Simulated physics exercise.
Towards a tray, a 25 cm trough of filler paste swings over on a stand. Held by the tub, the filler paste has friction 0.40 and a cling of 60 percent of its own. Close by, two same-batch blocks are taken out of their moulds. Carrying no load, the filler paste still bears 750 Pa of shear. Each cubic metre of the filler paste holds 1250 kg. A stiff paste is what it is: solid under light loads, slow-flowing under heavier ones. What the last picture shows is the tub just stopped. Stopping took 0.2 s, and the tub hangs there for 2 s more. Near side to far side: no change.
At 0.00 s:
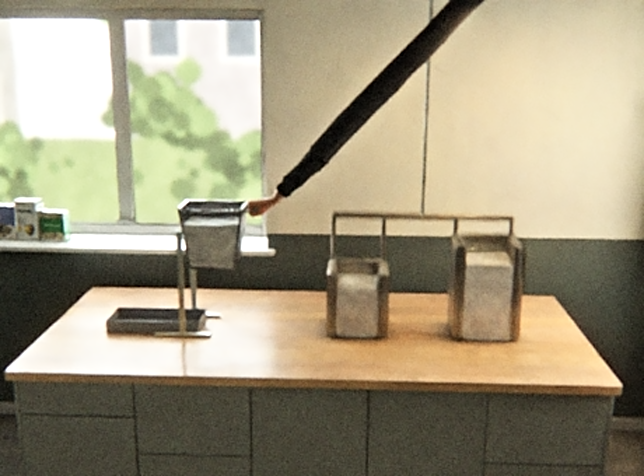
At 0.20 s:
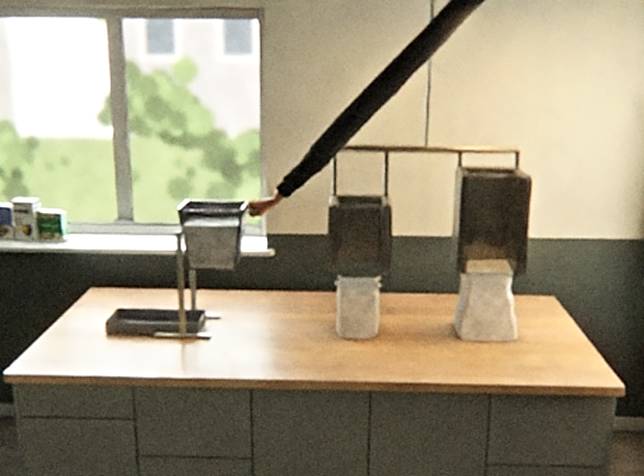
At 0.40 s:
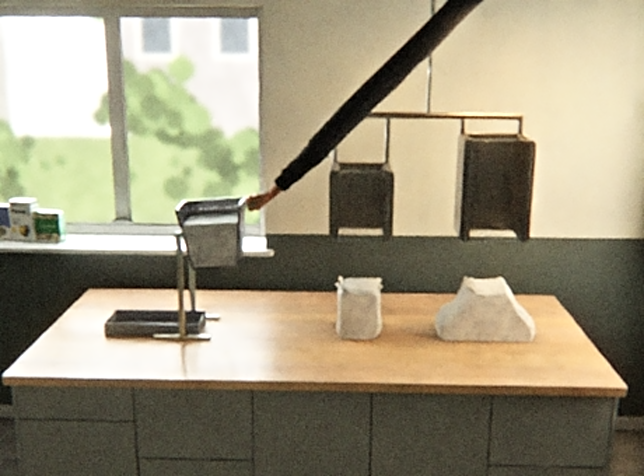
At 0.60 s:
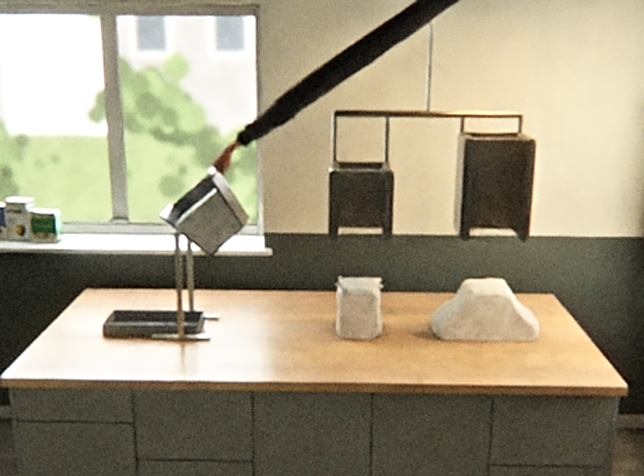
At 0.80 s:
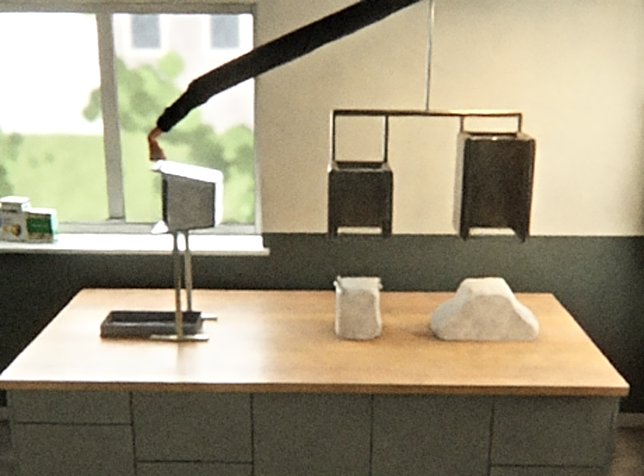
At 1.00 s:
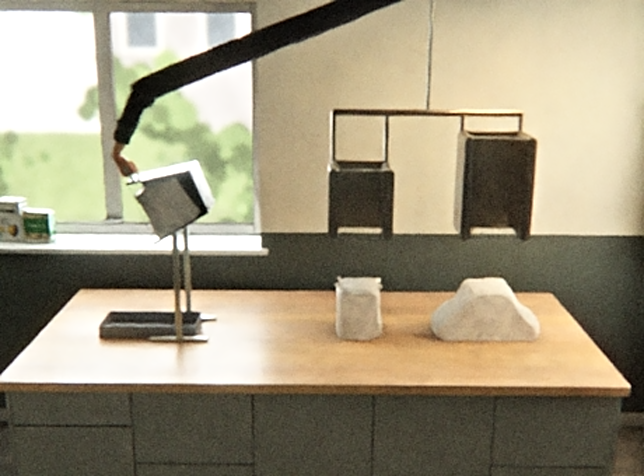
We see two joined moulds rise off pale grey blocks, the taller slumping into a low mound while the shorter barely sags; then a dark-sleeved arm turns a tub leftward on its stand, past sideways, above an empty tray.
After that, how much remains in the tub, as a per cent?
0 %.
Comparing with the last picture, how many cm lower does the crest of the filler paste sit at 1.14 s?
Around 8 cm below its level in the last picture.
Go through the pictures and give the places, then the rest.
In the first picture, handle-side rim at (240, 210), tilt 0 degrees; crest of the filler paste at (184, 224); block heights 23 cm, 35 cm (left to right).
In the second picture, handle-side rim at (241, 210), tilt 0 degrees; crest of the filler paste at (184, 225); block heights 23 cm, 32 cm (left to right).
In the third picture, handle-side rim at (238, 206), tilt 5 degrees; crest of the filler paste at (233, 222); block heights 22 cm, 23 cm (left to right).
In the fourth picture, handle-side rim at (207, 175), tilt 41 degrees; crest of the filler paste at (214, 192); block heights 22 cm, 22 cm (left to right).
In the fifth picture, handle-side rim at (151, 171), tilt 88 degrees; crest of the filler paste at (169, 176); block heights 22 cm, 22 cm (left to right).
In the sixth picture, handle-side rim at (127, 186), tilt 112 degrees; crest of the filler paste at (171, 178); block heights 22 cm, 22 cm (left to right).
After 1.14 s, the tub is at 112 degrees and holds 56 %.
After 1.31 s, the tub is at 112 degrees and holds 0 %.
After 1.48 s, the tub is at 112 degrees and holds 0 %.
After 1.65 s, the tub is at 112 degrees and holds 0 %.
After 3.00 s, the tub is at 112 degrees and holds 0 %.
